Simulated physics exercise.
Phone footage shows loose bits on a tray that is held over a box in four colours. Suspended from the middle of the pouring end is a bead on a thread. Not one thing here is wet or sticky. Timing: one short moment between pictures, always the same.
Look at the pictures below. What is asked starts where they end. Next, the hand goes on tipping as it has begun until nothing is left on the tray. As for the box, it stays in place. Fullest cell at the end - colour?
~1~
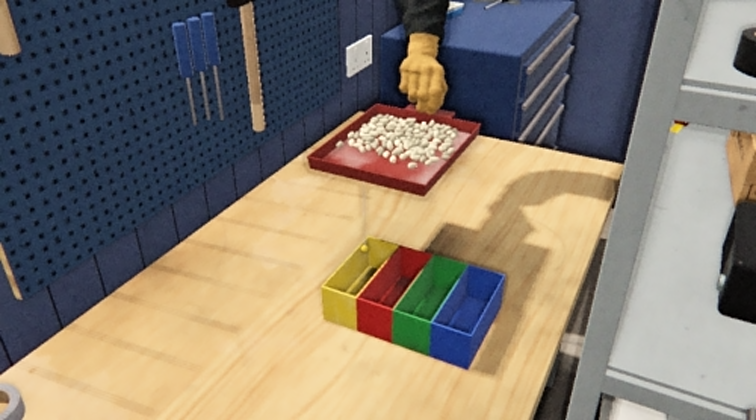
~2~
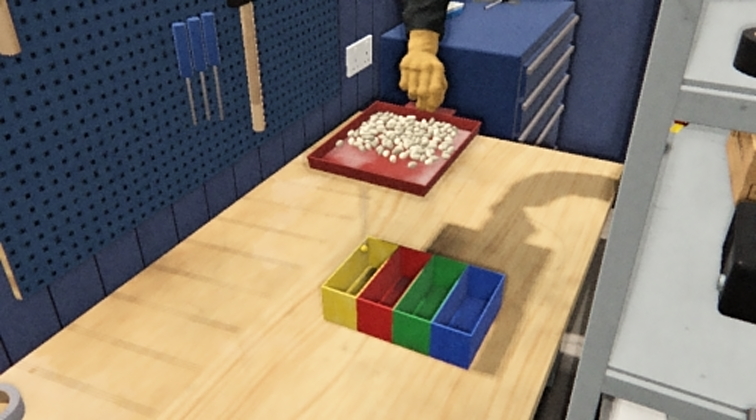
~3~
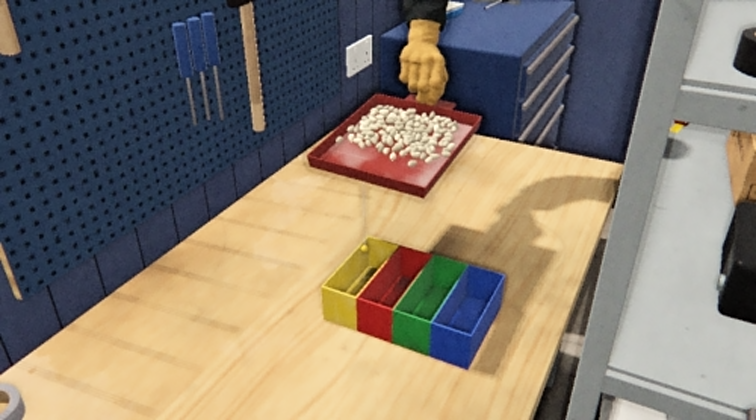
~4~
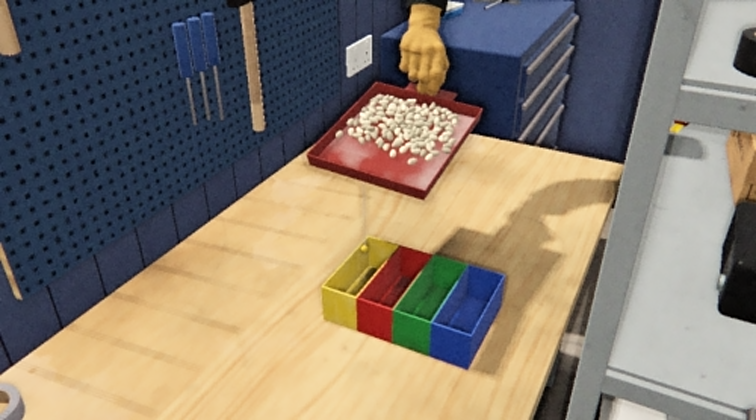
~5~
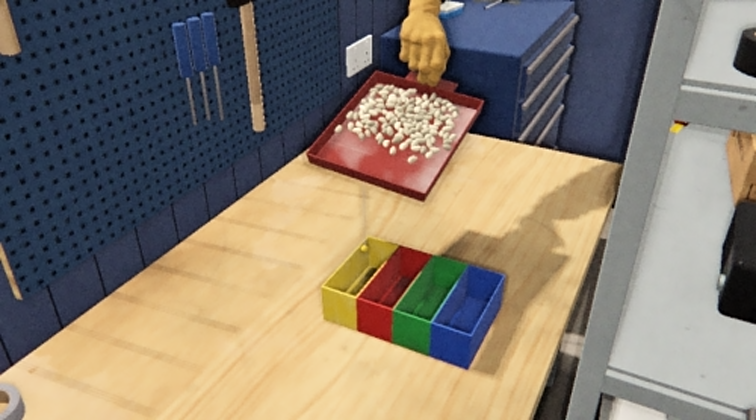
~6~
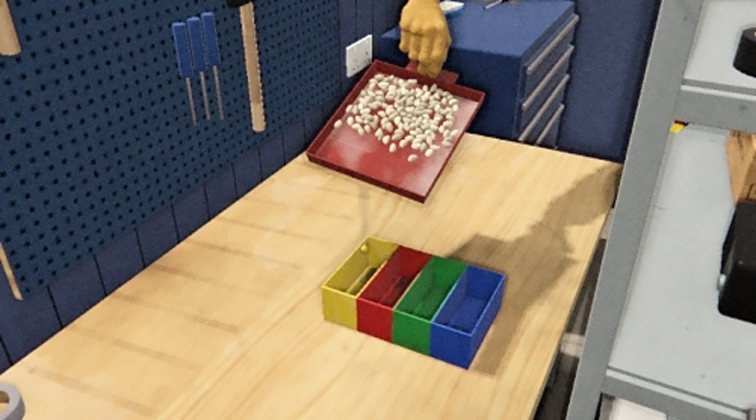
Red.
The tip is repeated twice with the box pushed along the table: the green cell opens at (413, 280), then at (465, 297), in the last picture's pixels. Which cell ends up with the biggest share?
The first time it is that green cell, and the second time it is that yellow cell.
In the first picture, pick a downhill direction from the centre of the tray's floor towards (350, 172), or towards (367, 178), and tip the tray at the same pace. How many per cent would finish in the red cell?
0 % then 20 %, roughly.
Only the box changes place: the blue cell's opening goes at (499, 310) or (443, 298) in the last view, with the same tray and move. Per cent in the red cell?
First 40 per cent, second 20 per cent.
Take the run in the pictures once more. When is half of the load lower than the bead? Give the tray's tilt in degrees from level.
Around 110° of tilt.
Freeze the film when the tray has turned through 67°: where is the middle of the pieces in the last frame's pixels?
Somewhere about pixel (398, 172).
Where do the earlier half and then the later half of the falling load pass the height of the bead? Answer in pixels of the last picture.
First roughly (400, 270), then roughly (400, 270).
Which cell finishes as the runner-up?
The green one.
Soon, tray tipped steeply; nearly all on the tray; a stray few in the green cell; a small part falling or outside the box.
A while on, tray tipped past a quarter turn; about a third on the tray; about a quarter in the red cell; about a quarter in the green cell; a stray few in the yellow cell; about a quarter falling or outside the box.
Towards the end, tray tipped past a quarter turn; about half in the red cell; about a quarter in the green cell; a small part in the yellow cell; a stray few falling or outside the box.
Finally, tray tipped past a quarter turn; about half in the red cell; about a quarter in the green cell; a small part in the yellow cell; none in the blue cell; a stray few outside the box.
